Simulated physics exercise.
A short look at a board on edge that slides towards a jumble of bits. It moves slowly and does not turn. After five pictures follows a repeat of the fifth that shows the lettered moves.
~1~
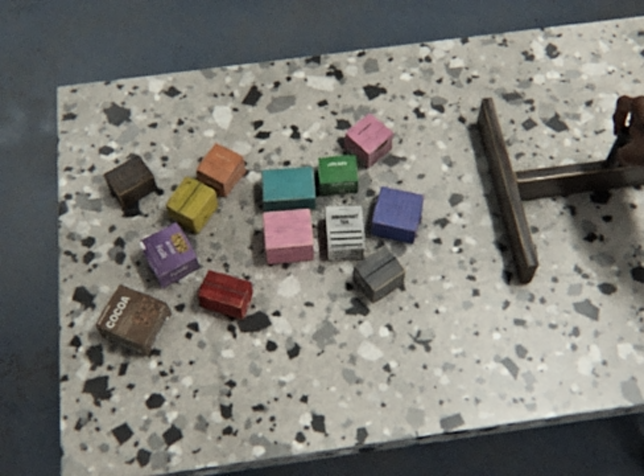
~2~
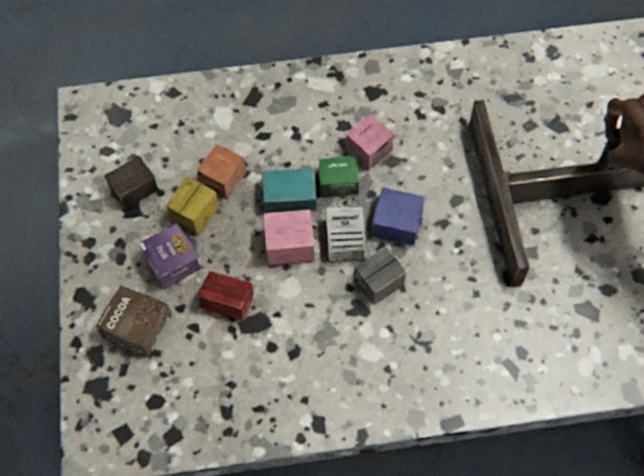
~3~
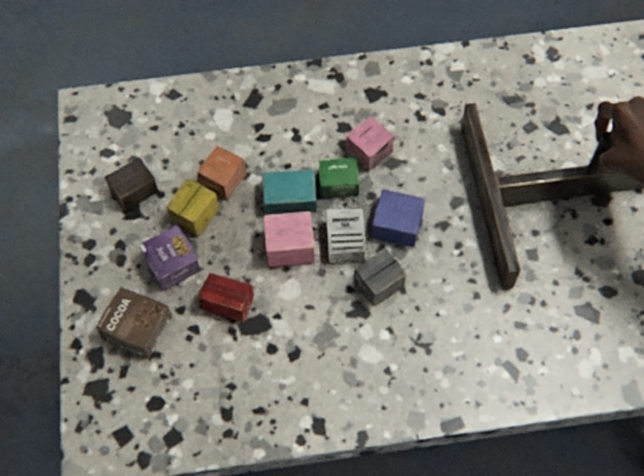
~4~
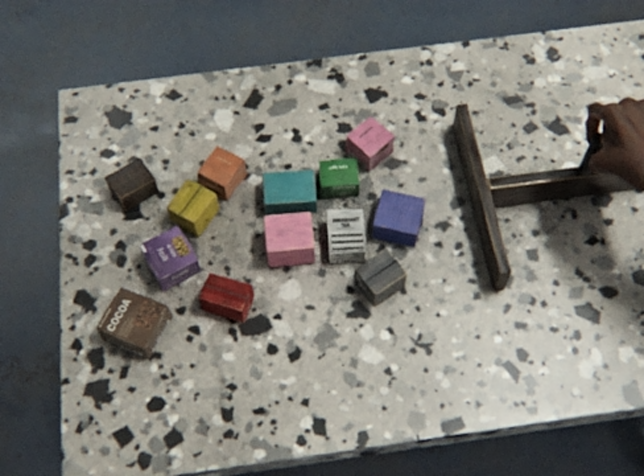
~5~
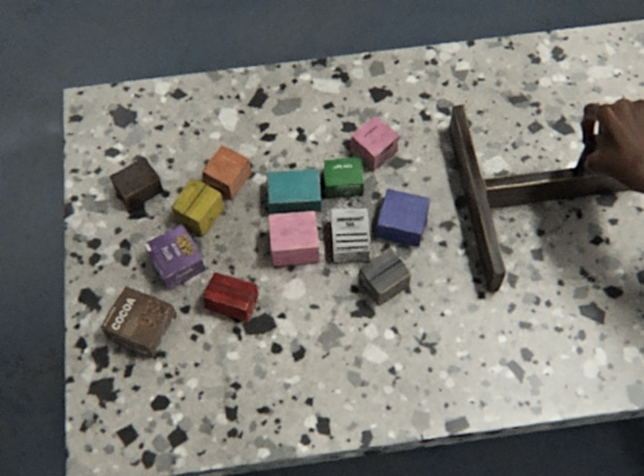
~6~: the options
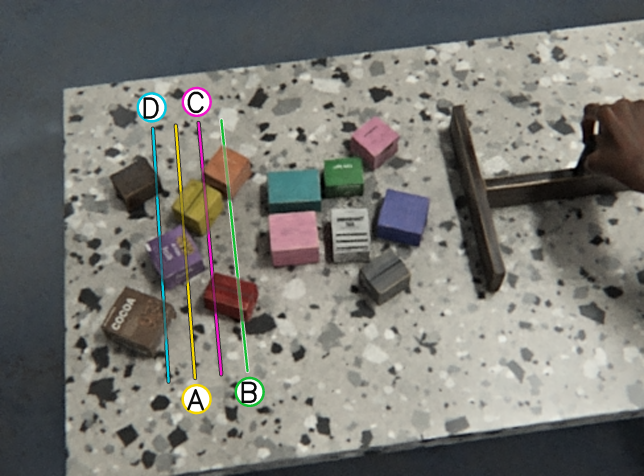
In the video, small colored blocks and boxes, one labeled cocoa, sit still on a speckled slab while a hand at the right slides a dark T-shaped board slowly left a short way toward them, without touching them.
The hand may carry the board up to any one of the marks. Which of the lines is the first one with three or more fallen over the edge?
Enough have fallen by D.
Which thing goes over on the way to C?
The purple packet.
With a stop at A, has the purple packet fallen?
By then, yes.
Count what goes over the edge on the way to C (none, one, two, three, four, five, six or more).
By then, one.
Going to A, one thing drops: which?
It is the purple packet.
On the marked copy, A at (185, 243); B at (233, 237); C at (209, 240); D at (160, 246).
Taking D. A third of the way, board (365, 199); pink packet (323, 144); grey box (349, 275).
Two thirds of the way, board (249, 214); purple packet (95, 266); brown packet (133, 324).
When it is over, board (159, 225); purple packet over the edge; pink block over the edge; three fallen.
As for the rest, A drops only one; B drops none; C drops only one.
